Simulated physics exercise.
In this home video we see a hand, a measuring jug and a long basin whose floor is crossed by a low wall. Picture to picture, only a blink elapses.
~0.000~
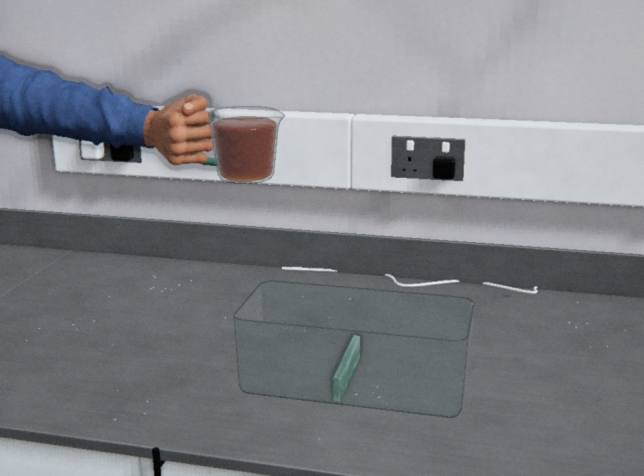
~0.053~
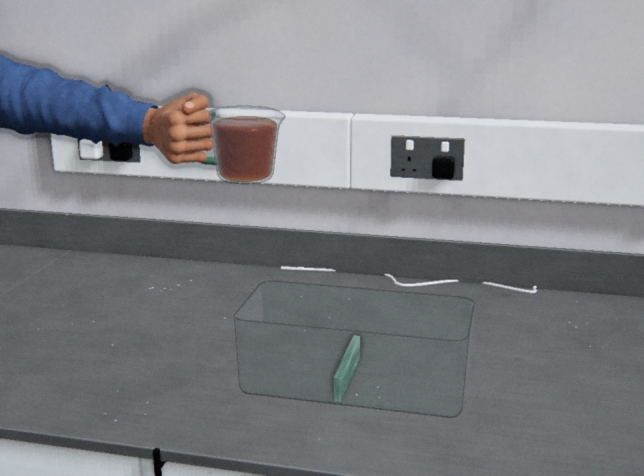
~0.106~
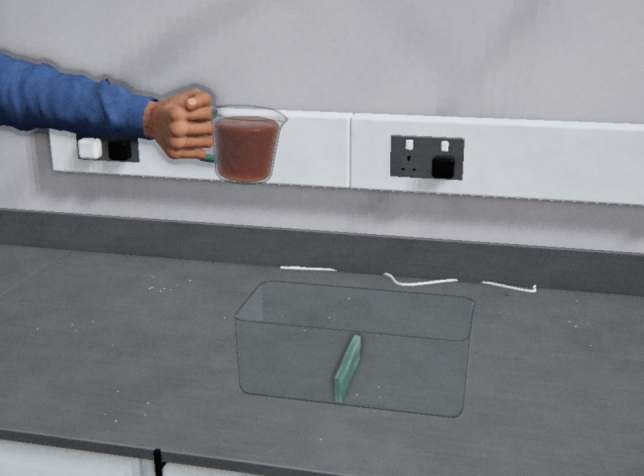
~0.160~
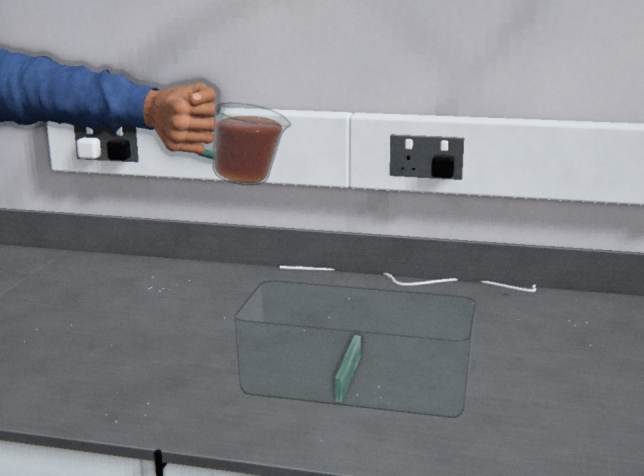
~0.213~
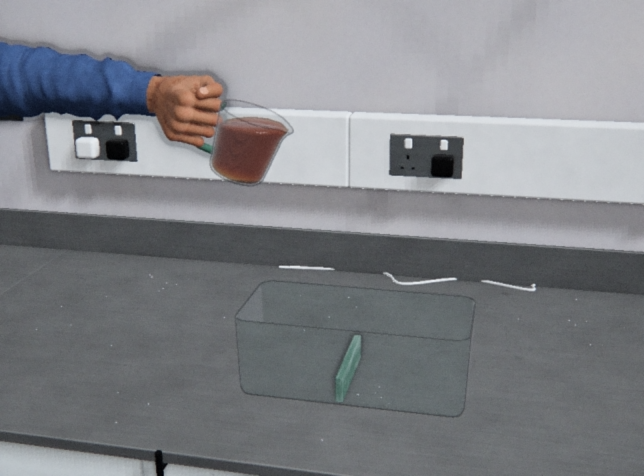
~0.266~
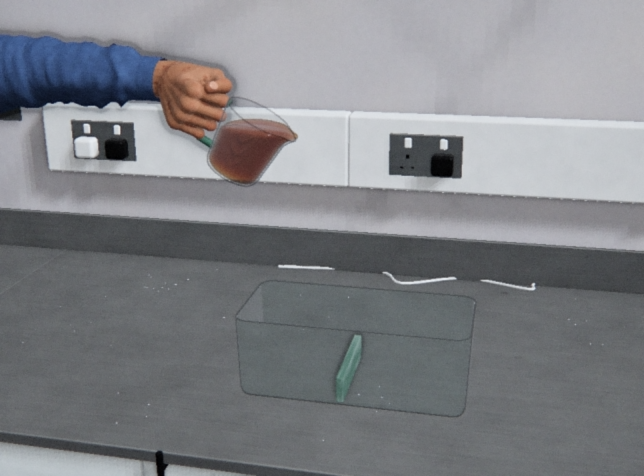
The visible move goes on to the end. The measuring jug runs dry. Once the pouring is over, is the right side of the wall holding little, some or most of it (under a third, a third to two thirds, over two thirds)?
It holds some.
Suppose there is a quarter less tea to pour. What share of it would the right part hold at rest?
That share would be some 25 parts in a hundred.
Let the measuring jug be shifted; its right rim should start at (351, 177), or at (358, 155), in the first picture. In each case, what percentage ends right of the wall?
It comes to 95 % the first time and 90 % the second.
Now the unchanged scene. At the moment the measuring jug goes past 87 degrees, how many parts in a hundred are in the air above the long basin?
Around 40 in a hundred, more or less.
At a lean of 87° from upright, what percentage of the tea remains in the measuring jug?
Roughly 55 percent remains at that point.
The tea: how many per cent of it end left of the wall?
Close to 50 in a hundred.
A moment on, the measuring jug is tipped on its side and 53 per cent is still to pour, 3 is left of the wall and 4 right of it.
Next, the measuring jug is tipped right over and 11 per cent is still to pour, 21 is left of the wall and 37 right of it.
Then the measuring jug is tipped right over and 1 per cent is still to pour, 42 is left of the wall and 50 right of it.
Later the measuring jug is tipped right over and 0 per cent is still to pour, 47 is left of the wall and 50 right of it.
At rest 48 per cent lies left of the wall, 50 right of it and 2 outside.
